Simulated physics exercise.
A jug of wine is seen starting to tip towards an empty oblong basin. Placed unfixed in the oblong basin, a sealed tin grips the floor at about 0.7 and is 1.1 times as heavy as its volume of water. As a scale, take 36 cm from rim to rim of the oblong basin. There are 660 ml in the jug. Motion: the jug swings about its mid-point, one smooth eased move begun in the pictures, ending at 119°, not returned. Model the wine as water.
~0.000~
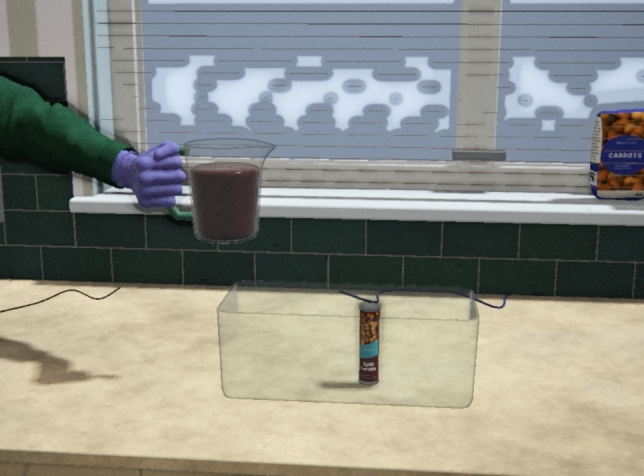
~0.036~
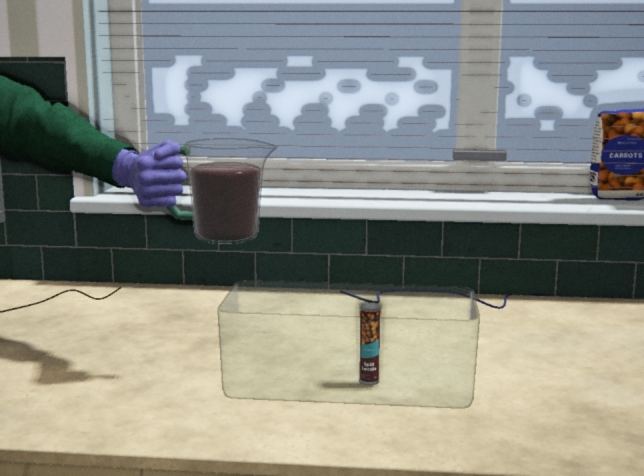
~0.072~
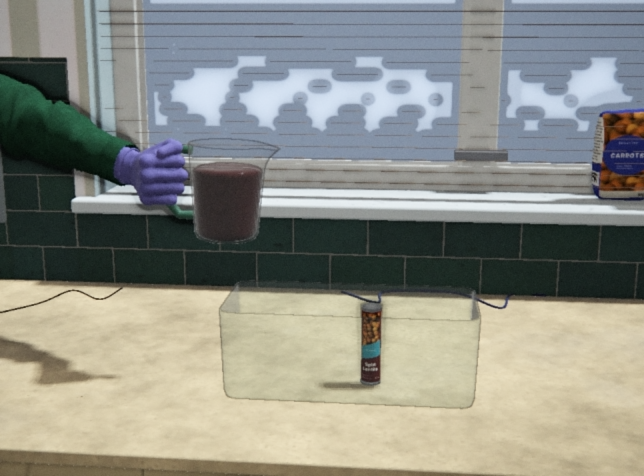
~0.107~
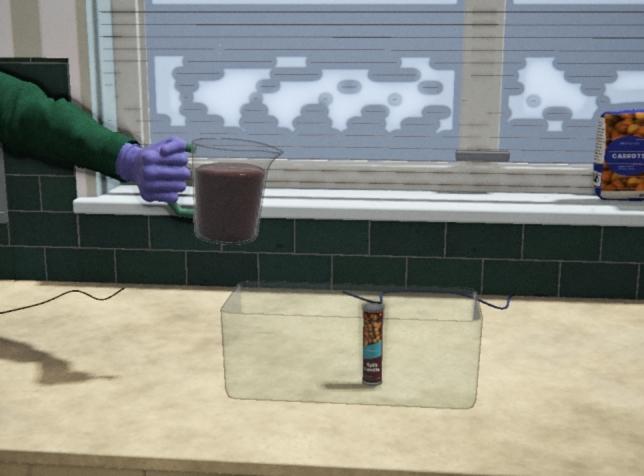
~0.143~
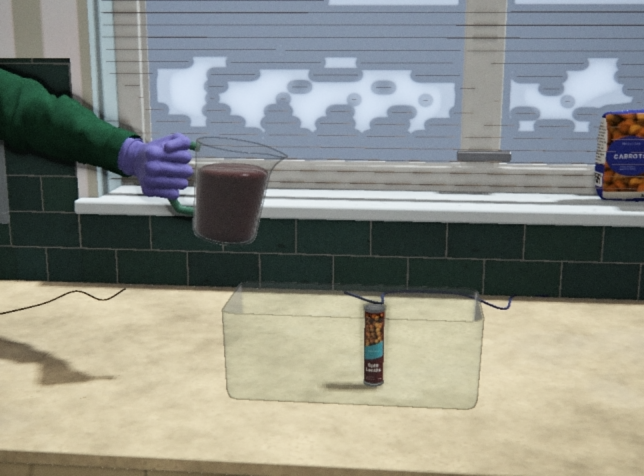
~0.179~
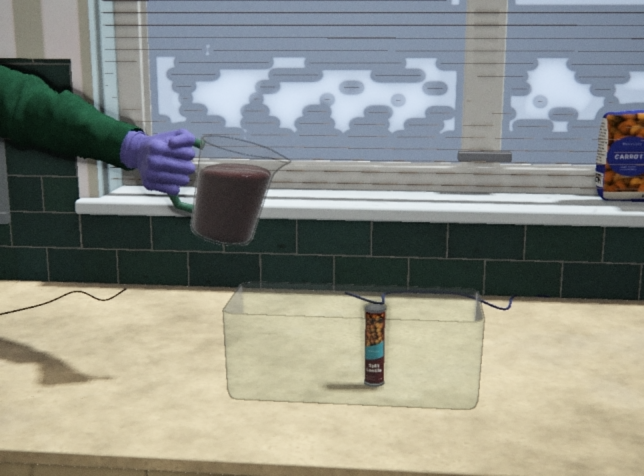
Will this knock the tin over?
No, it stays upright.
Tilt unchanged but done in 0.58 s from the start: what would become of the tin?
In that case the tin does not tip.
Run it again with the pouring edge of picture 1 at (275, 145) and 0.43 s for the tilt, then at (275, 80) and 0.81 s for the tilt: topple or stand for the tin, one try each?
In the first try it remains standing; in the second it remains standing.
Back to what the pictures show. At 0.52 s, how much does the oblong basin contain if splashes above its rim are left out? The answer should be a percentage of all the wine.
Close to 2 in a hundred.
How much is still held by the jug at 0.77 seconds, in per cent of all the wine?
I'd estimate some 12 per cent.
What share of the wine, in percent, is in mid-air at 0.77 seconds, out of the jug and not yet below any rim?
Near 20 in a hundred.
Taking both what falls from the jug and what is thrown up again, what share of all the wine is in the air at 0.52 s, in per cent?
Some 20 per cent.
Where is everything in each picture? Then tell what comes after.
In the first picture, tilt 0°; pouring edge (277, 146); surface from (191, 167) to (260, 168); the oblong basin's rim runs from (227, 296) to (475, 305); the tin's top is at (370, 310).
In the second picture, tilt 1°; pouring edge (278, 146); surface from (192, 167) to (261, 168).
In the third picture, tilt 2°; pouring edge (280, 148); surface from (194, 166) to (263, 169).
In the fourth picture, tilt 5°; pouring edge (284, 151); surface from (197, 166) to (266, 170).
In the fifth picture, tilt 9°; pouring edge (288, 156); surface from (200, 167) to (268, 171).
In the sixth picture, tilt 14°; pouring edge (291, 161); surface from (202, 169) to (272, 172).
Then, 0.52 s in, the tilt is 85° and 77 per cent is still to pour; the tin stands where it began.
Then, 0.77 s in, the tilt is 118° and 13 per cent is still to pour; the tin stands where it began.
Then, 1.03 s in, the tilt is 119° and 0 per cent is still to pour; the tin stands where it began.
Then, 1.31 s in, the tilt is 119° and 0 per cent is still to pour; the tin stands where it began.
Finally, the tin stands where it began.
